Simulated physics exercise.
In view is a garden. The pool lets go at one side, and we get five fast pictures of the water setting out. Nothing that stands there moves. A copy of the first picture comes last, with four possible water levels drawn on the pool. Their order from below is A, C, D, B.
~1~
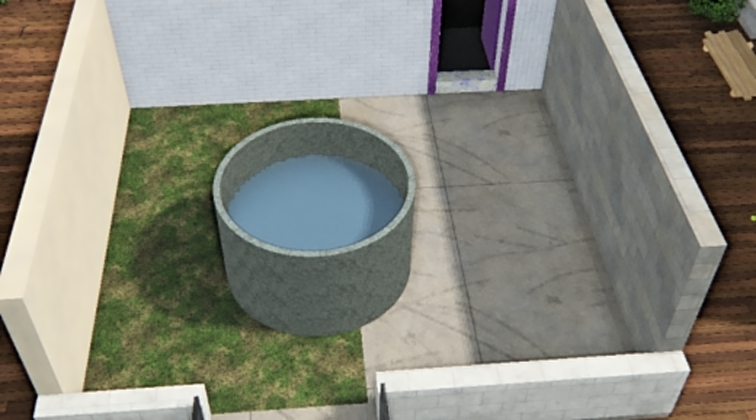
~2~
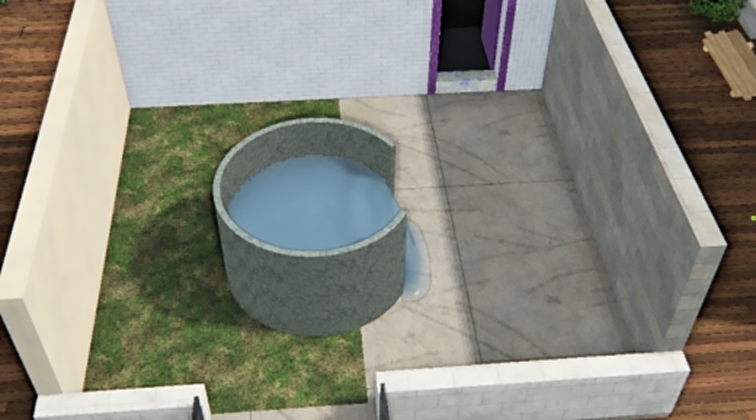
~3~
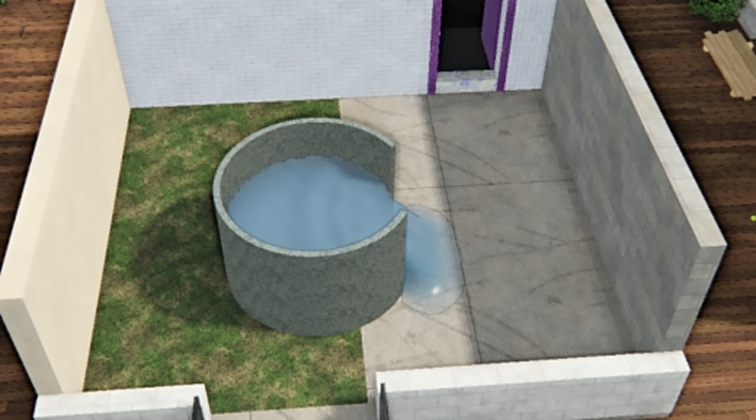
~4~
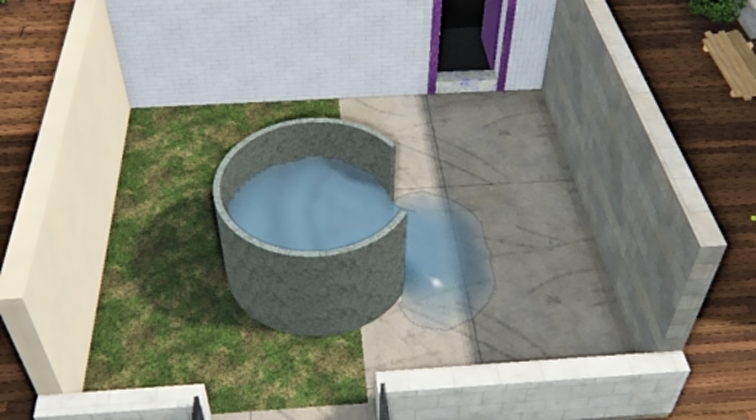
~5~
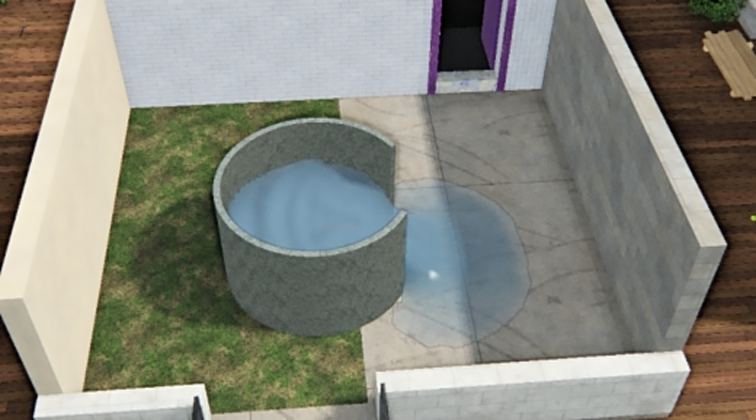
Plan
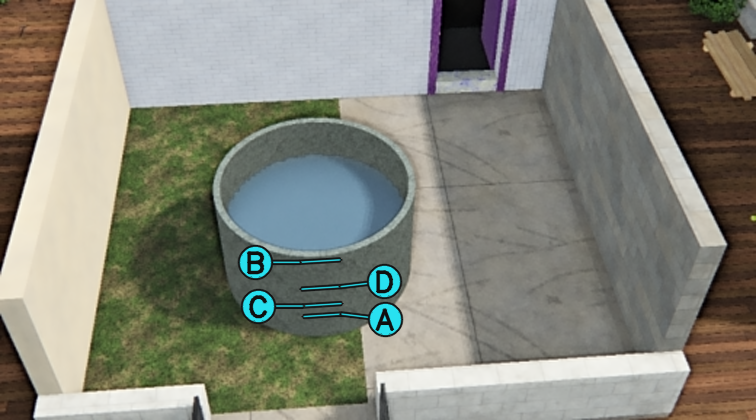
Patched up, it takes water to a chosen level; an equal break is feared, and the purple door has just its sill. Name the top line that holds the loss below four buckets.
The answer is level D.
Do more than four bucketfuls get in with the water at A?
No.
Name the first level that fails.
It is B.
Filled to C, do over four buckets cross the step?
No, not at all.
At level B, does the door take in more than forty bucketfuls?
No.
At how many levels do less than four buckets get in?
Three.
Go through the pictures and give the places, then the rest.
The first frame shows water in the pool at rest, its middle at (316, 213); foot of the purple doorway at (466, 92); open gate at (290, 375).
In the second frame, 1 % of the ground under water, visible out to (403, 295).
In the third frame, 4 % of the ground under water, visible out to (436, 305).
In the fourth frame, 7 % of the ground under water, visible out to (469, 312).
In the fifth frame, 12 % of the ground under water, visible out to (522, 292).
In cyan, A at (322, 315); B at (319, 261); C at (322, 304); D at (321, 287); from the bottom up A, C, D, B.
Choosing A, nothing gets over.
Choosing B, about 13 bucketfuls get in.
Choosing C, nothing gets over.
Choosing D, a bucket or two gets in.
